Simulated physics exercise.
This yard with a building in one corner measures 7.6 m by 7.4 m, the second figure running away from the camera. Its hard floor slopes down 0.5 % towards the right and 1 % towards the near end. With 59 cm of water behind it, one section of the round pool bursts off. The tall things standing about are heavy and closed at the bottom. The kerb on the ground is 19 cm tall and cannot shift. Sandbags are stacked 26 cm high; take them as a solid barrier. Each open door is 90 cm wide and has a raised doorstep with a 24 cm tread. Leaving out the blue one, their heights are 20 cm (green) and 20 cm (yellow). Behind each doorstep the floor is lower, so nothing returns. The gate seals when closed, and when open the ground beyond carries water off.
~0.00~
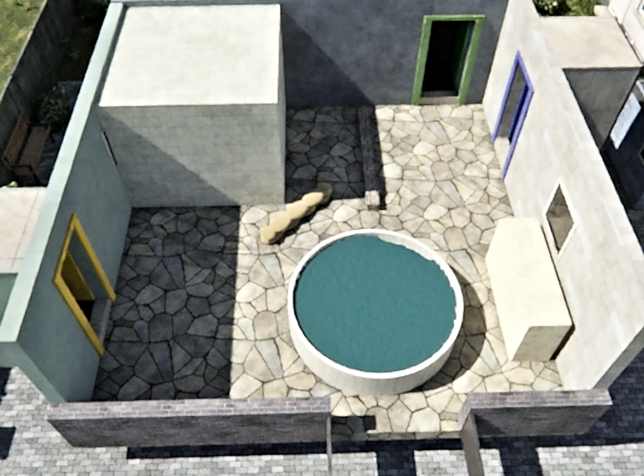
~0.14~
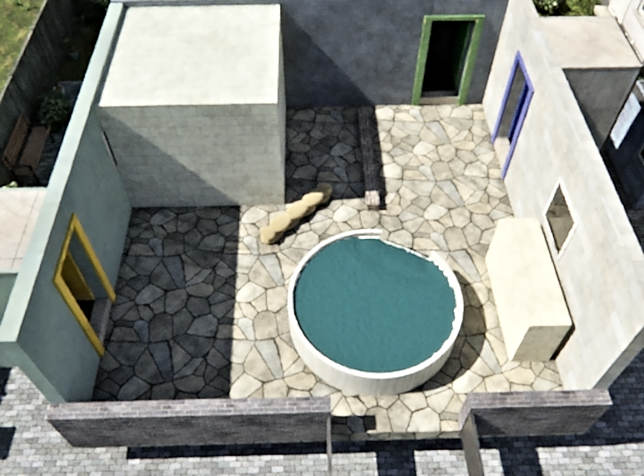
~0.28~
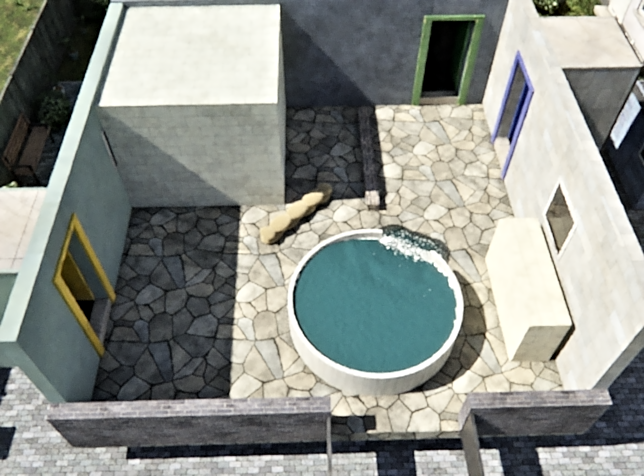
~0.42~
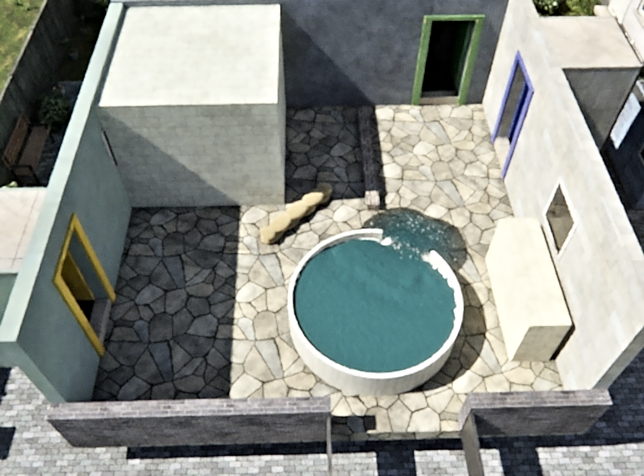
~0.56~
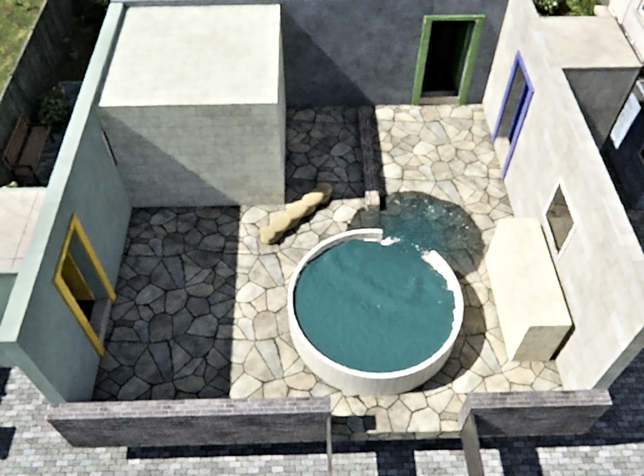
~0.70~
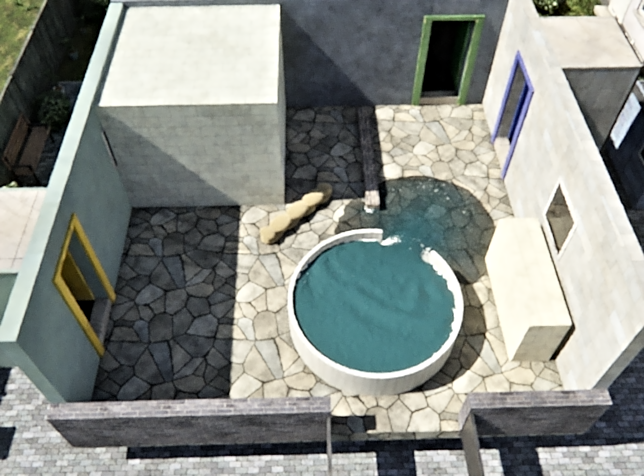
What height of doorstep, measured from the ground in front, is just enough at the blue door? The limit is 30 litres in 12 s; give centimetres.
Close to 16 cm is just enough.
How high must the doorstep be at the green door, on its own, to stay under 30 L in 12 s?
Roughly 21 cm at green.
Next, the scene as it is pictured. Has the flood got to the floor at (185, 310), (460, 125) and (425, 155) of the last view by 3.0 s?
In that order: Dry, wet, under water.
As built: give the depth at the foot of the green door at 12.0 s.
Roughly 13.0 cm deep.
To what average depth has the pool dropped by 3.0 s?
Roughly 37 cm on average.
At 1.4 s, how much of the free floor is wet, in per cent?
Near 25 per cent is wet.
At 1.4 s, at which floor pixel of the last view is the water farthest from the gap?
Around (472, 125).
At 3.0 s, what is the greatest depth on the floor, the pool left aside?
Up to some 34 cm.
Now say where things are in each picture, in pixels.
The first frame shows still water, 59 cm deep, in the round pool at (374, 300); the blue door at (510, 124) is dry.
In the second frame, the front is at a hidden place, 0.3 m from the gap on the far side; 0.2 m2 of floor is wet, 59 cm left at the back.
In the third frame, the gap is on the far side, the front 0.7 m out at (440, 244); the back of the round pool holds 59 cm.
In the fourth frame, water pours out on the far side and has run 1.2 m, to (449, 226); about 6 cm deep outside, 59 cm at the back.
In the fifth frame, the front is at (451, 205), 1.7 m from the gap on the far side; 3.1 m2 of floor is wet, 59 cm left at the back.
In the sixth frame, the front is at (459, 190), 2.2 m from the gap on the far side; 4.5 m2 of floor is wet, 59 cm left at the back; the blue door at (510, 124), 3.5 m from the gap, is still 1.3 m from the nearest water.
After 1.4 s water covers 25 % of the floor, deepest (33 cm) near (410, 257); 12 cm at the blue door, 0 litres in over its 22 cm doorstep.
After 3.0 s water covers 35 % of the floor, deepest (34 cm) near (484, 114); 17 cm at the blue door, 0 litres in over its 22 cm doorstep.
After 12.0 s water covers 80 % of the floor, deepest (18 cm) near (569, 412); 16 cm at the blue door, 1 litre in over its 22 cm doorstep.
At the blue door as built, the water arrived by 1.2 s and peaked near 23 cm at 5.0 s.
Run again over the same 12 s with other heights there, 93 litres in over 13 cm, 11 litres over 18 cm. The limit of 30 litres is kept from about 16 cm up.
